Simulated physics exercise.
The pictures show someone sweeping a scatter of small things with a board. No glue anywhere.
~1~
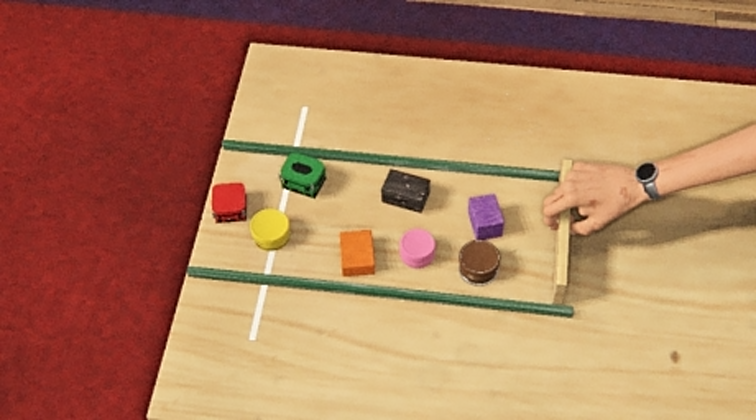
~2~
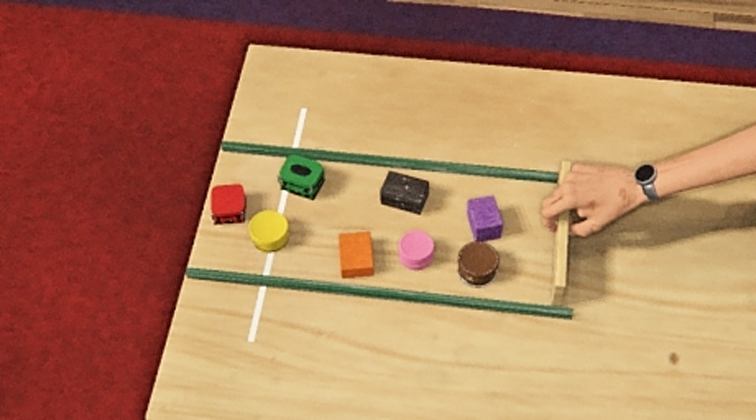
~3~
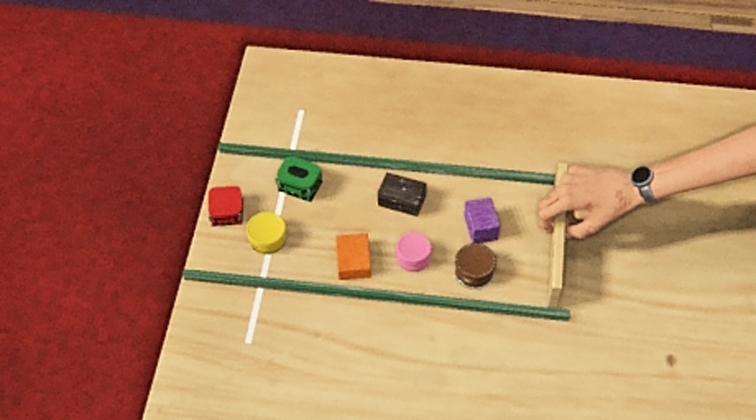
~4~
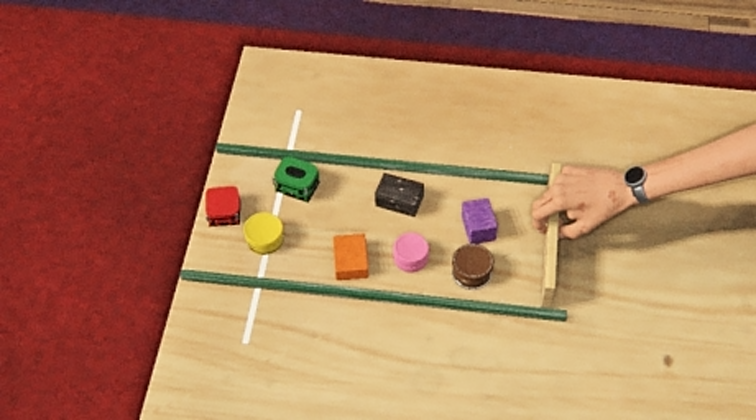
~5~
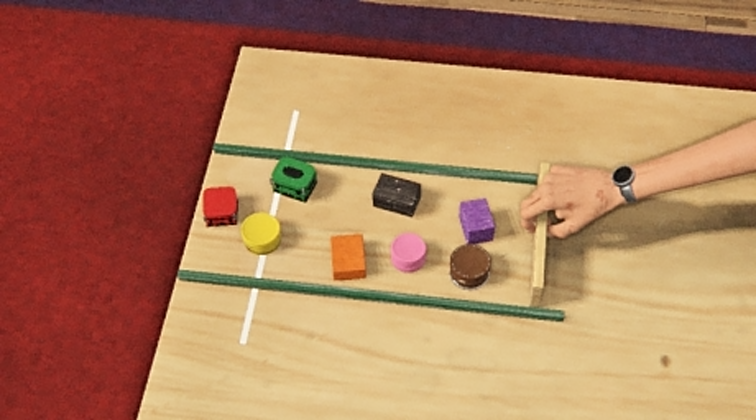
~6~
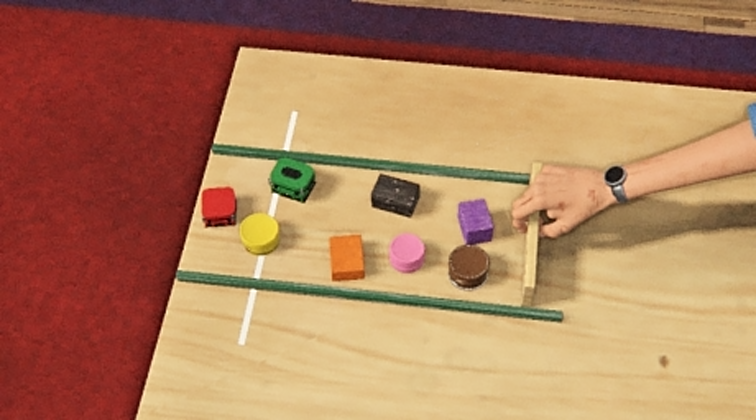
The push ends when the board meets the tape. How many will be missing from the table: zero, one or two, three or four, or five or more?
The number that fall off is one or two.
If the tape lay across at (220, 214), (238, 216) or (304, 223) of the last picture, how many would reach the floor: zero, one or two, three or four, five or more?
The falls would be more than four; three or four; none at all.
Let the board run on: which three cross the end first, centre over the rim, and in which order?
Earliest first: The red case, then the green case, then the yellow tub.
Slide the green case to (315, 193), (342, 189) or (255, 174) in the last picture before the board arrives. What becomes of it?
Place by place, it holds on; goes over; does not fall.
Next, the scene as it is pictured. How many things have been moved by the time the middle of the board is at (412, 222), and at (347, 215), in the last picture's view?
First 5, then 7.
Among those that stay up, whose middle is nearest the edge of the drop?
It is the yellow tub.
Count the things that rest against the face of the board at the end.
2 of them.
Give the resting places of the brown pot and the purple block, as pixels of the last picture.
The brown pot at (243, 243), the purple block at (260, 199).
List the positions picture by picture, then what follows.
Red case (230, 203); yellow tub (271, 230); green case (303, 176); board (562, 231); tape (281, 215), in the first frame.
Yellow tub (270, 232); orange block (356, 255), in the second frame.
Green case (299, 179); brown pot (475, 266), in the third frame.
Red case (223, 207); purple block (479, 221), in the fourth frame.
Yellow tub (262, 234); board (540, 234), in the fifth frame.
Red case (219, 208); yellow tub (260, 235); green case (293, 180); board (532, 234); tape (270, 219), in the sixth frame.
A little later, none off yet; red case at rest near (219, 208); yellow tub at rest near (260, 235); green case at rest near (293, 180).
Next, none off yet; red case at rest near (219, 208); yellow tub moving near (256, 232); green case shifted about its own width near (268, 172).
When it is over, the number that fall off is one or two; down, green case and red case.
